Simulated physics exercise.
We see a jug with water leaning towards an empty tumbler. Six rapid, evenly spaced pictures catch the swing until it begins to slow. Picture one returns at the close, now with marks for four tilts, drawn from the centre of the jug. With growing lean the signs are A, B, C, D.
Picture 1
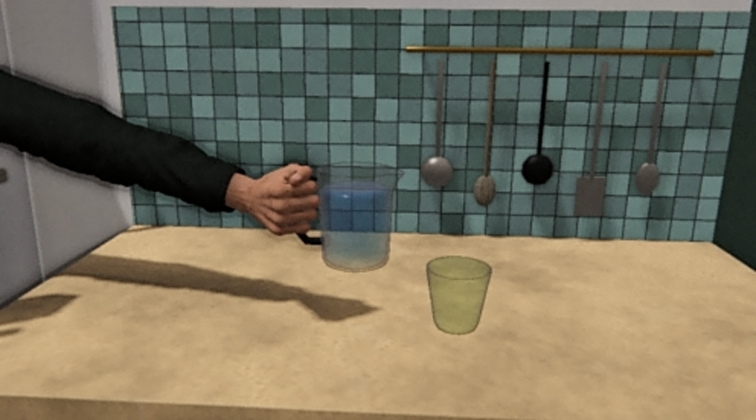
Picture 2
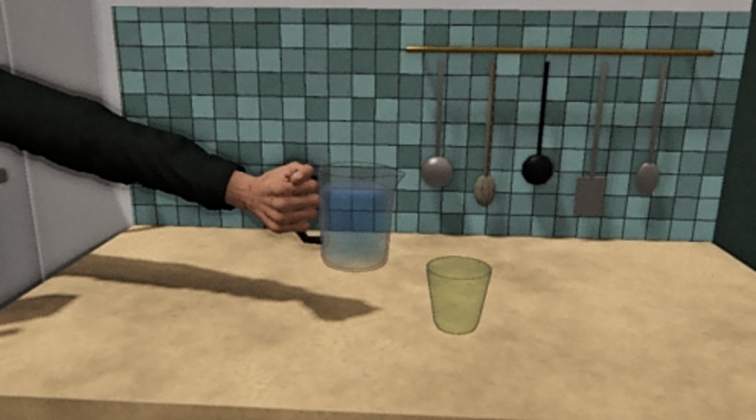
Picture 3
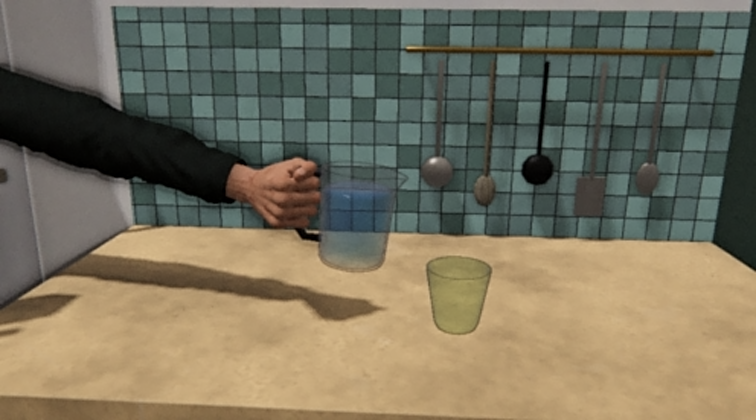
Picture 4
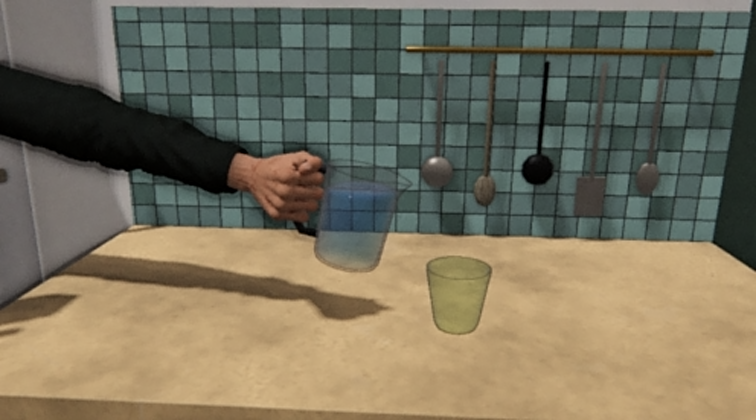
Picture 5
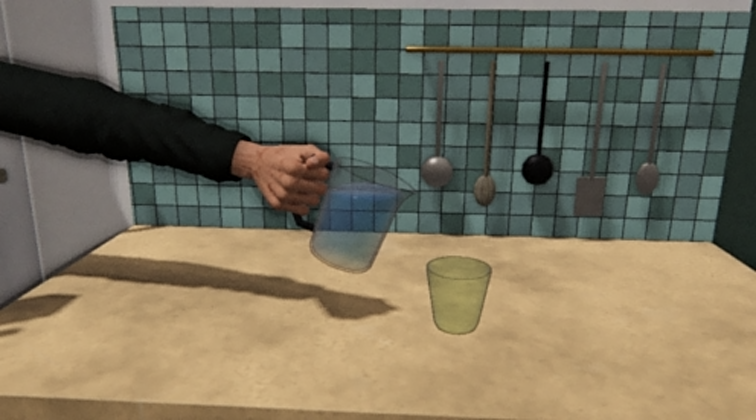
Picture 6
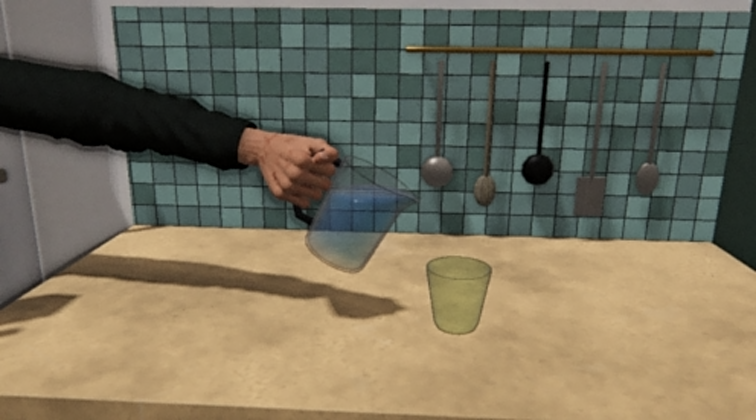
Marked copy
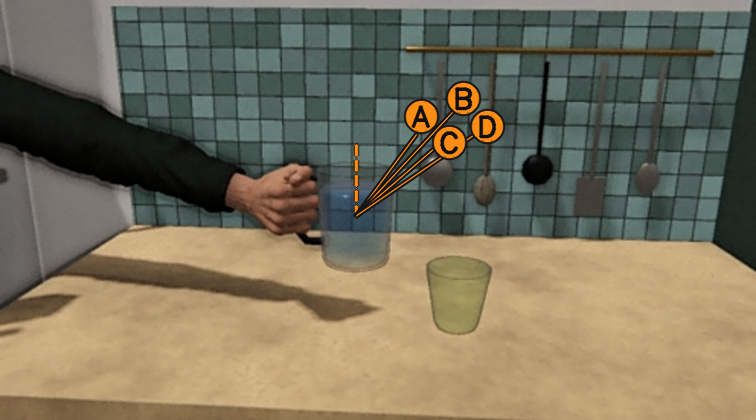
A hand holding a clear jug of blue water upright, then gradually tilting it rightward towards an empty tumbler on a counter.
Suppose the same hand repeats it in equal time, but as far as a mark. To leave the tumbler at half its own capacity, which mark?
Take D.
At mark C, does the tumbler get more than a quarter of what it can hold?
Yes.
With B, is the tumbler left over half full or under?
Under.
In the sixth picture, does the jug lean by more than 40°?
No.
In orange, A at (416, 134); B at (452, 112); C at (433, 149); D at (473, 135).
If A is chosen, the tumbler ends with about 11 % of what it can hold.
If B is chosen, the tumbler ends with about 21 % of what it can hold.
If C is chosen, the tumbler ends with about 33 % of what it can hold.
If D is chosen, the tumbler ends with about 47 % of what it can hold.
